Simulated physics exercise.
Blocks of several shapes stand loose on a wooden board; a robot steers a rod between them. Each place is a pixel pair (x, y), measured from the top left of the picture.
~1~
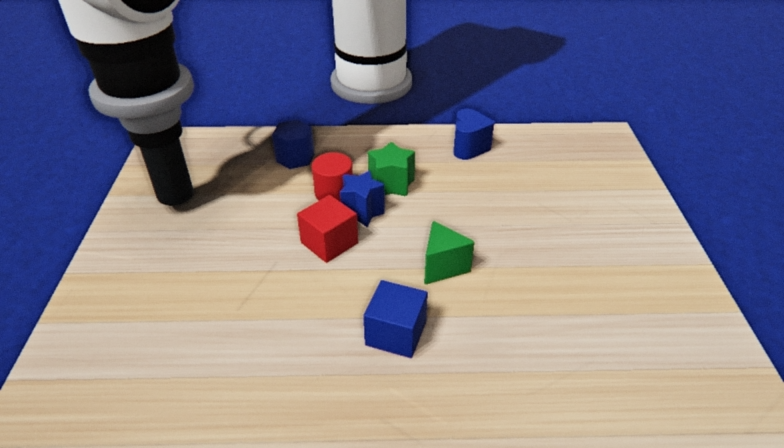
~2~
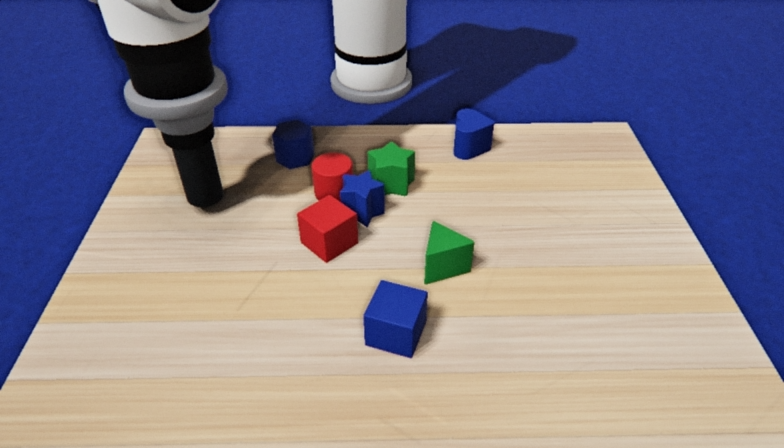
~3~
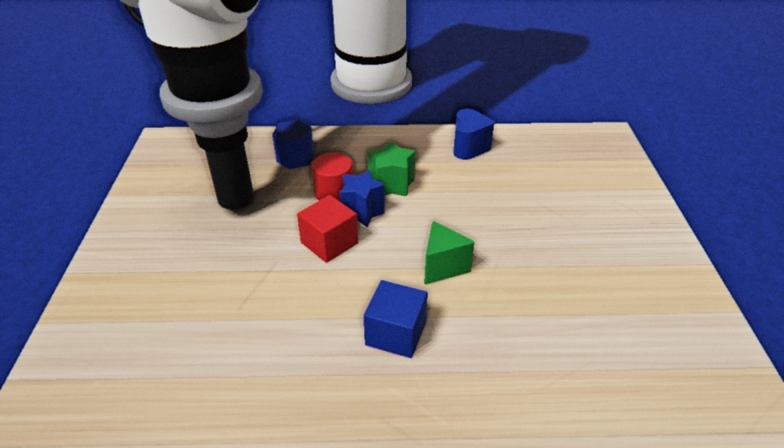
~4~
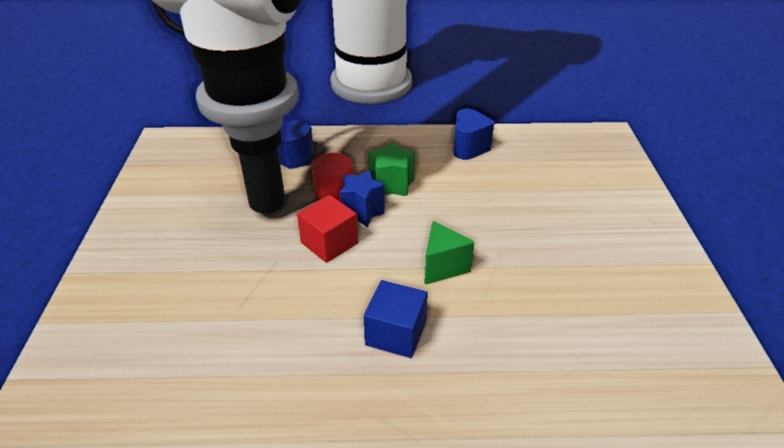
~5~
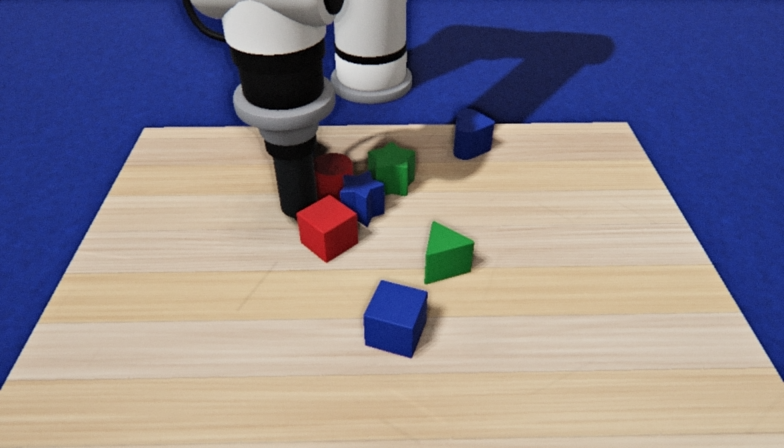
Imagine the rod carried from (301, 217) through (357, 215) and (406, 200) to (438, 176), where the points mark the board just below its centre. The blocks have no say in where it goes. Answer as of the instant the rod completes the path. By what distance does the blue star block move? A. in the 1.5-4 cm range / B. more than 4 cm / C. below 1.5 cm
Answer: B.
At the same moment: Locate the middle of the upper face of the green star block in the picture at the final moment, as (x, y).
It comes to (400, 144).
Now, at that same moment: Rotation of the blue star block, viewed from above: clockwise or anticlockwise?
Seen from above, clockwise.
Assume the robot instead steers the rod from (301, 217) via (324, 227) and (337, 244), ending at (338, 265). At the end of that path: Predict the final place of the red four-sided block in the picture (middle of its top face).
So, by the moment the path ends, you'll find the top centre of the red four-sided block at (355, 261).
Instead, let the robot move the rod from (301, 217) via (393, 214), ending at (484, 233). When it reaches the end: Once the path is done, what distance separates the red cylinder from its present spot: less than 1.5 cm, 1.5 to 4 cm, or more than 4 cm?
It moves less than 1.5 cm.
The first path, step by step. One third of the way, rod at (356, 205); red four-sided block at (335, 215), turned 30° clockwise; blue star block at (389, 181), turned 15° anticlockwise.
Two thirds of the way, rod at (406, 190); red four-sided block at (335, 215), turned 30° clockwise; blue star block at (440, 170); green star block at (396, 151), turned 15° anticlockwise.
At the end, rod at (439, 166); red four-sided block at (335, 215), turned 30° clockwise; red cylinder not moved; blue star block at (462, 164), turned 45° clockwise; green star block at (400, 144), turned 60° anticlockwise.
